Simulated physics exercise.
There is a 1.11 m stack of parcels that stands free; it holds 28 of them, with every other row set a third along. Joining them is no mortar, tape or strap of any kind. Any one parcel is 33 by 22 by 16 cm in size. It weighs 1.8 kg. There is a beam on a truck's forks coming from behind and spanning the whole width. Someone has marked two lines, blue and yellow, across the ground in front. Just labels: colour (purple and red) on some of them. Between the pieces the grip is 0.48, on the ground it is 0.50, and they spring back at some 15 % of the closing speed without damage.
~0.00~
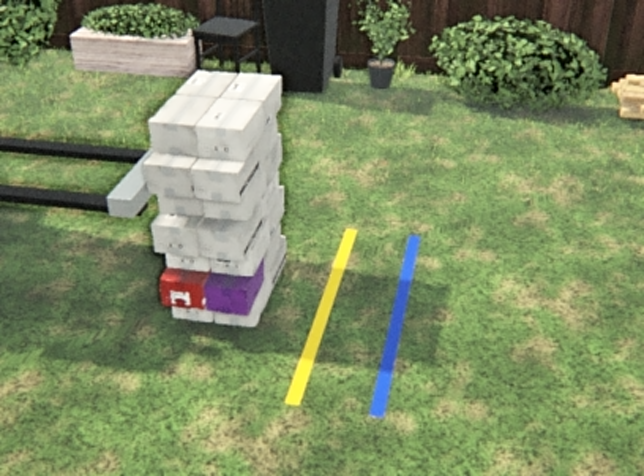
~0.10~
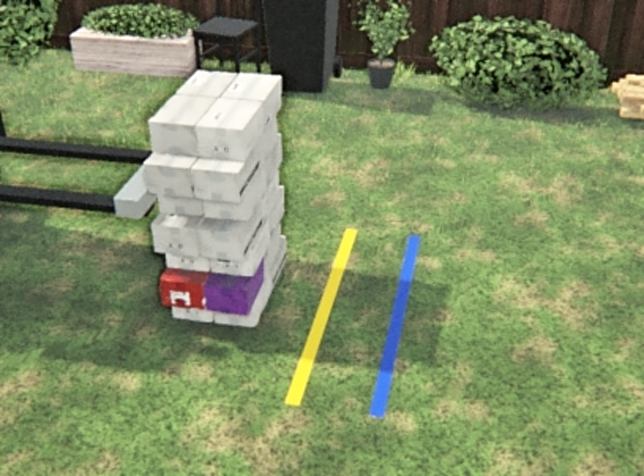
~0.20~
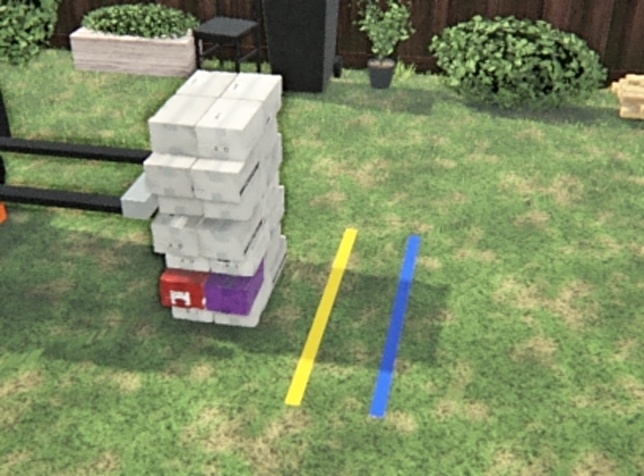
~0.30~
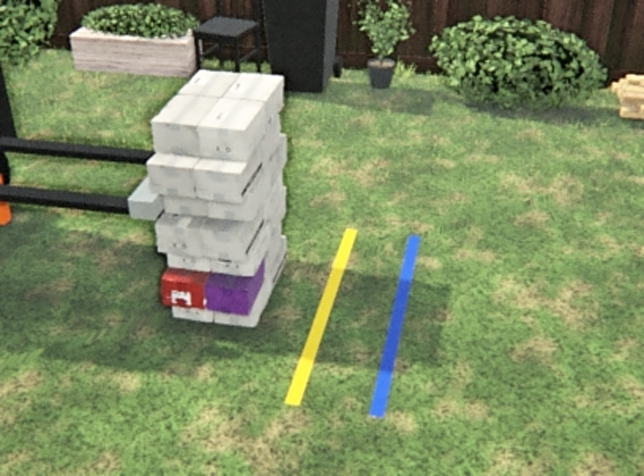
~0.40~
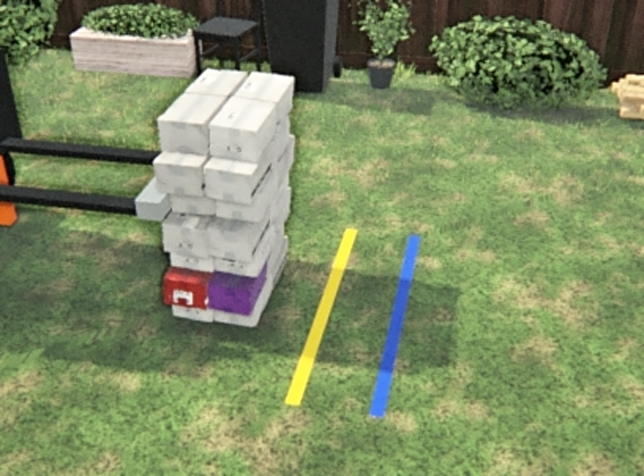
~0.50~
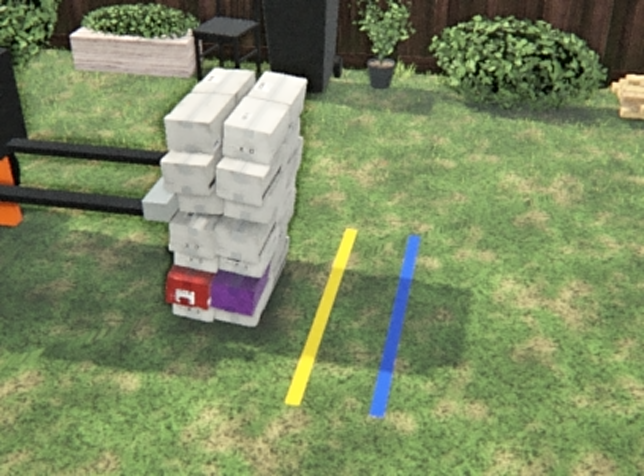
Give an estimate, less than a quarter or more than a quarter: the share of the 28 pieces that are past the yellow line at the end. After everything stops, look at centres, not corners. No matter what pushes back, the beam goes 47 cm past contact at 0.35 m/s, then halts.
Over a quarter.
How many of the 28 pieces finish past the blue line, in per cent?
Close to 40 percent.
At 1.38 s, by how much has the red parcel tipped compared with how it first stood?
30°.
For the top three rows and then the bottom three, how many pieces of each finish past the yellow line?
12, then 2.
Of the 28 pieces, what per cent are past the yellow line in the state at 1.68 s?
55 per cent at that moment.
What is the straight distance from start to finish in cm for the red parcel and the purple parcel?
So red shifts 0 cm, while purple shifts 40 cm.
By 0.74 s, none of the 28 parcels past the yellow line, 28 disturbed; purple parcel tilted 16°; red parcel tilted 14°.
By 1.10 s, 6 of the 28 parcels past the yellow line; purple parcel tilted 38°; red parcel tilted 26°.
By 1.38 s, 13 of the 28 parcels past the yellow line; purple parcel tilted 70°, 11 cm lower; red parcel tilted 34°.
By 1.68 s, 16 of the 28 parcels past the yellow line; purple parcel on its side; red parcel moved 14 mm.
When it is over (3.1 s), 16 of the 28 parcels past the yellow line; purple parcel on its side; red parcel moved 14 mm. That is 57 per cent. In pixels of the last frame, middles, purple parcel near (304, 311), red parcel near (194, 278).
